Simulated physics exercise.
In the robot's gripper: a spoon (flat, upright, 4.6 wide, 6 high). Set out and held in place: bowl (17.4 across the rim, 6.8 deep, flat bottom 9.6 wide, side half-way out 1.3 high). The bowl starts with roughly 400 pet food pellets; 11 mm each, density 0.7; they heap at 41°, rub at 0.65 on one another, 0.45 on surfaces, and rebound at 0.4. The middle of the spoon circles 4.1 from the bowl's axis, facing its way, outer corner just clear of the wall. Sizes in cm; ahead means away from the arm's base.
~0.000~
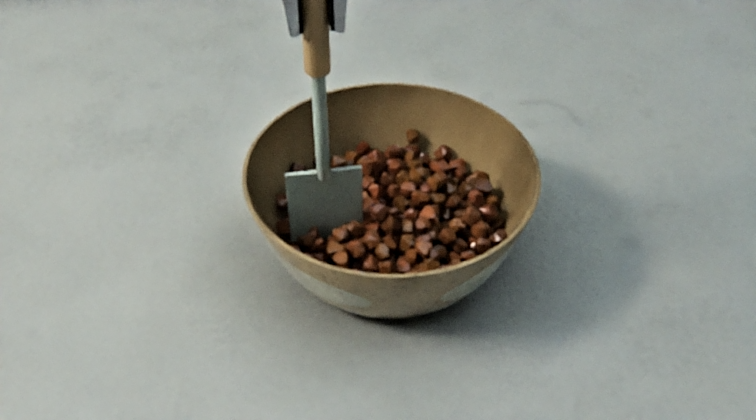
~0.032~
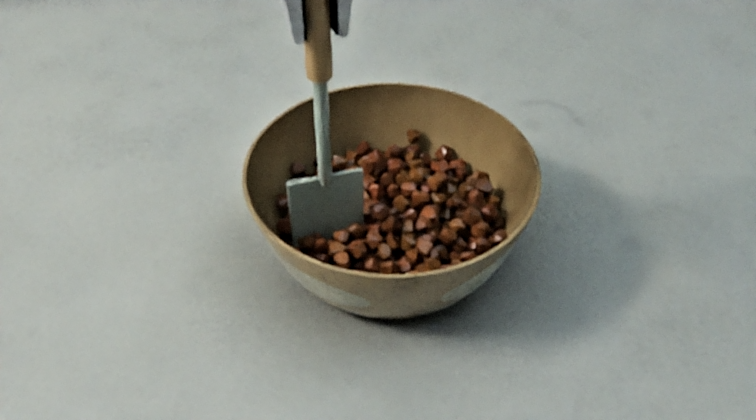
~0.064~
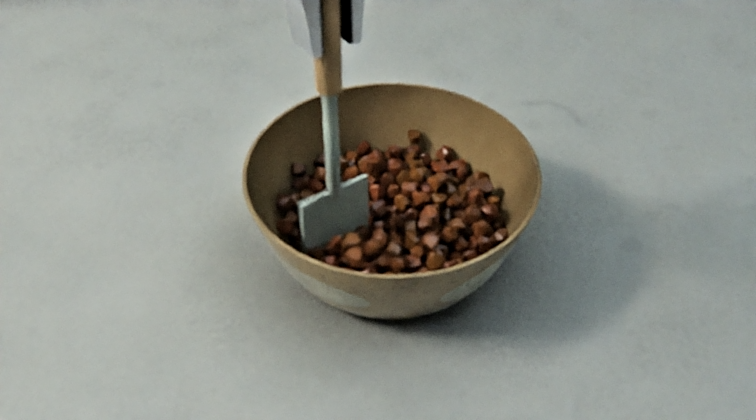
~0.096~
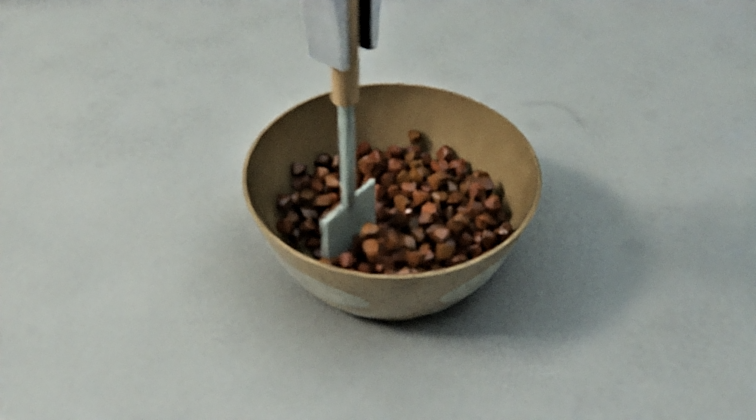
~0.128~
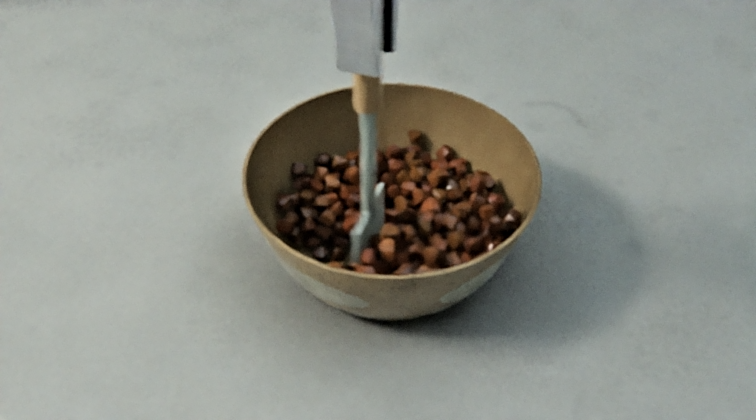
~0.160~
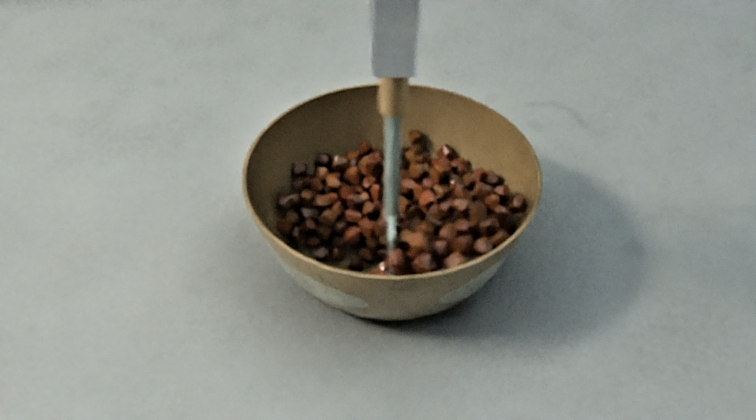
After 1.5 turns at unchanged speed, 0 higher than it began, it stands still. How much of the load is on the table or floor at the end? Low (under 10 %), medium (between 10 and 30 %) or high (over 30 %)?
On the table or floor the share is medium, between 10 and 30 %.
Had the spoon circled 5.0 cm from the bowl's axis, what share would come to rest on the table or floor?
It would be near 25 per cent.
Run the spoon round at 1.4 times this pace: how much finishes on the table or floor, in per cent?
Some 30 per cent.
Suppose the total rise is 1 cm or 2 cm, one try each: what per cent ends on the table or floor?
About 25 and 15 per cent.
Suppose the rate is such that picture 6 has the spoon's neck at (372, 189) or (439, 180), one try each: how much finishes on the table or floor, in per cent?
About 15 and 35 per cent.
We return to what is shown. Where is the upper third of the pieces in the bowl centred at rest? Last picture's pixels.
At about (440, 153).
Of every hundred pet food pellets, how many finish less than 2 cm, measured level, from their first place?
Roughly 5 per cent.
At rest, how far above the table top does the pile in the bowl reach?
About 7.5 cm.
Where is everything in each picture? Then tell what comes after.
Spoon neck at (322, 151), 0° round; upper third of the load around (410, 211), from x 285 to 500, top at y 135; 404 in the bowl, in the first picture.
Spoon neck at (324, 156), 7° round; upper third of the load around (410, 212), from x 285 to 500, top at y 135, in the second picture.
Spoon neck at (333, 169), 25° round; upper third of the load around (400, 217), from x 285 to 500, top at y 135, in the third picture.
Spoon neck at (348, 180), 44° round; upper third of the load around (409, 228), from x 285 to 505, top at y 135, in the fourth picture.
Spoon neck at (369, 188), 62° round; upper third of the load around (419, 229), from x 285 to 515, top at y 135, in the fifth picture.
Spoon neck at (392, 191), 81° round; upper third of the load around (441, 228), from x 285 to 520, top at y 135; 404 in the bowl, in the sixth picture.
After 0.47 s, 260° round, highest piece 9 above the table; 383 in the bowl, 11 on the table or floor, 10 in flight or on the tool.
After 0.78 s, 79° round, highest piece 9 above the table; 342 in the bowl, 54 on the table or floor, 8 in flight or on the tool.
After 1.14 s, 180° round, highest piece 7 above the table; 316 in the bowl, 85 on the table or floor, 3 in flight or on the tool.
After 1.84 s, 180° round, highest piece 7 above the table; 316 in the bowl, 88 on the table or floor.
At rest, 316 in the bowl, 88 on the table or floor. That is 22 % on the table or floor.
